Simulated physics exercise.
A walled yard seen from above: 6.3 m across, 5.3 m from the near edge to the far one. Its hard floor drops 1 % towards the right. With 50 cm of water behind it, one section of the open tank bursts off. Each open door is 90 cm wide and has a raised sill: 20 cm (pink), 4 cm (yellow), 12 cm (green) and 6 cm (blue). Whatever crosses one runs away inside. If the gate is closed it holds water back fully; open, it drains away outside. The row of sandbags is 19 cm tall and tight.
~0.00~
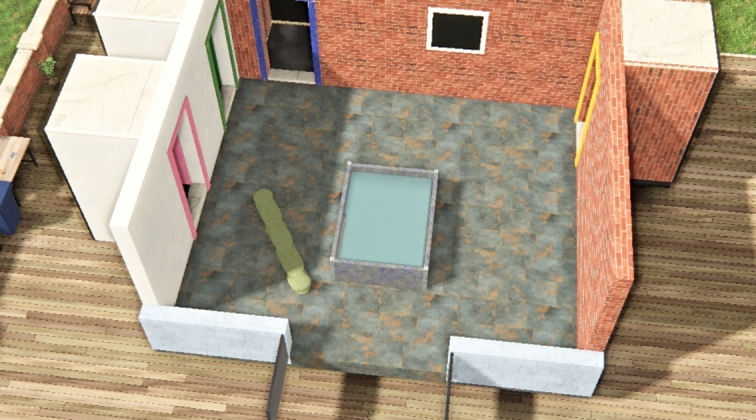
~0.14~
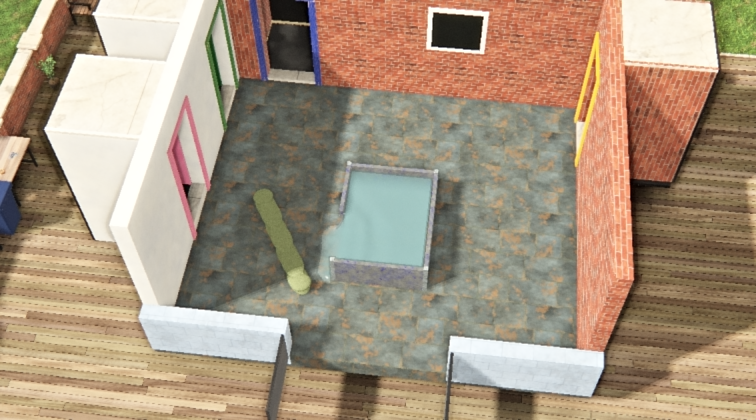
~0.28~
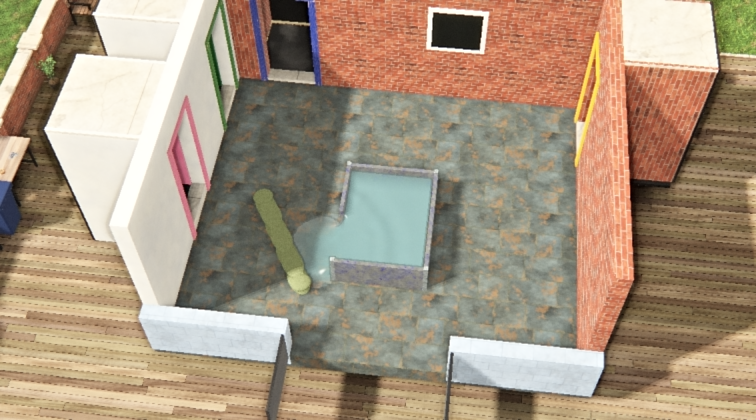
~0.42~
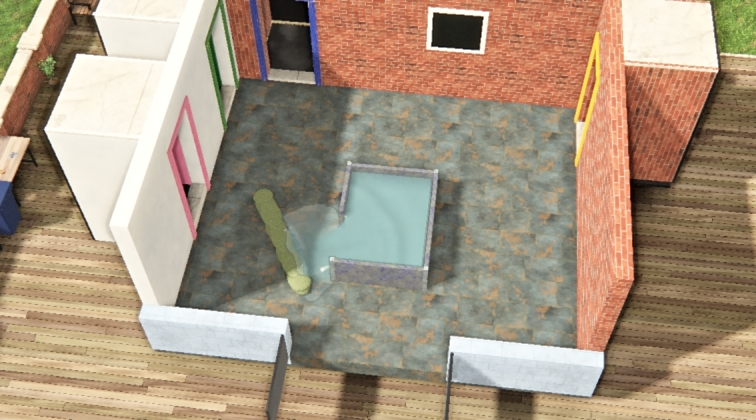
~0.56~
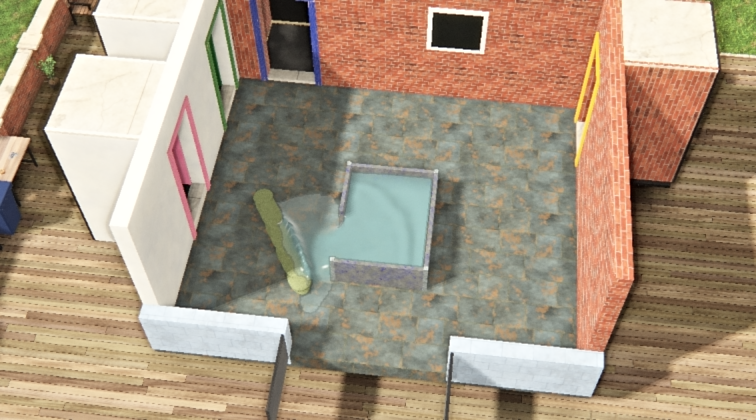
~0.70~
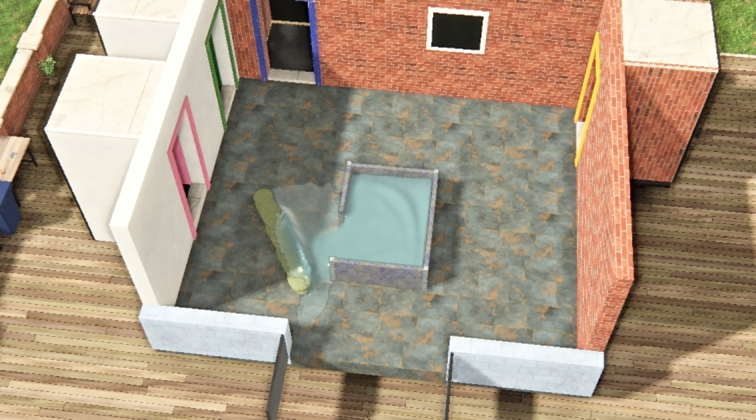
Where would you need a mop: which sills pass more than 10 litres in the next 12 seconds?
Within that time: At the pink door it keeps below the limit; at the yellow door it goes over the limit; at the green door it stays under the limit; at the blue door it goes over the limit.
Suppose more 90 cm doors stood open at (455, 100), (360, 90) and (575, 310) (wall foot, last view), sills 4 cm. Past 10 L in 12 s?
In that order: Under, over, below.
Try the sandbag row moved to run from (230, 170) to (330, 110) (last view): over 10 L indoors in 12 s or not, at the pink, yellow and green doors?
Then: Pink below, yellow past it, green under.
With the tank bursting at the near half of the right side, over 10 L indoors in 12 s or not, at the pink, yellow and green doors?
Then: Pink below, yellow past it, green under.
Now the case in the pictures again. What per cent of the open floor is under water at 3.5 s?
Near 40 per cent is wet.
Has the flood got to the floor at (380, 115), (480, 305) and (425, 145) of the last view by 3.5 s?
In turn: Flooded, not reached, not reached.
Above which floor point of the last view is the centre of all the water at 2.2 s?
Around (340, 231).
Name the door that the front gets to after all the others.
It is the yellow one.
After 1.4 s water covers 20 % of the floor and is deepest (36 cm) near (309, 272); pink door not reached, yellow door not reached, green door not reached, blue door not reached.
After 2.2 s water covers 45 % of the floor and is deepest (27 cm) near (309, 272); pink door 8 cm at the sill, 0 L in, yellow door not reached, green door 2 cm at the sill, 0 L in, blue door 9 cm at the sill, 0 L in.
After 3.5 s water covers 40 % of the floor and is deepest (19 cm) near (309, 272); pink door 3 cm at the sill, 0 L in, yellow door not reached, green door 7 cm at the sill, 0 L in, blue door 12 cm at the sill, 25 L in.
After 7.0 s water covers 60 % of the floor and is deepest (10 cm) near (309, 272); pink door 5 cm at the sill, 0 L in, yellow door 5 cm at the sill, 0 L in, green door 6 cm at the sill, 0 L in, blue door 7 cm at the sill, 53 L in.
After 12.0 s water covers 80 % of the floor and is deepest (6 cm) near (557, 165); pink door 2 cm at the sill, 0 L in, yellow door 6 cm at the sill, 23 L in, green door 2 cm at the sill, 0 L in, blue door 3 cm at the sill, 54 L in.
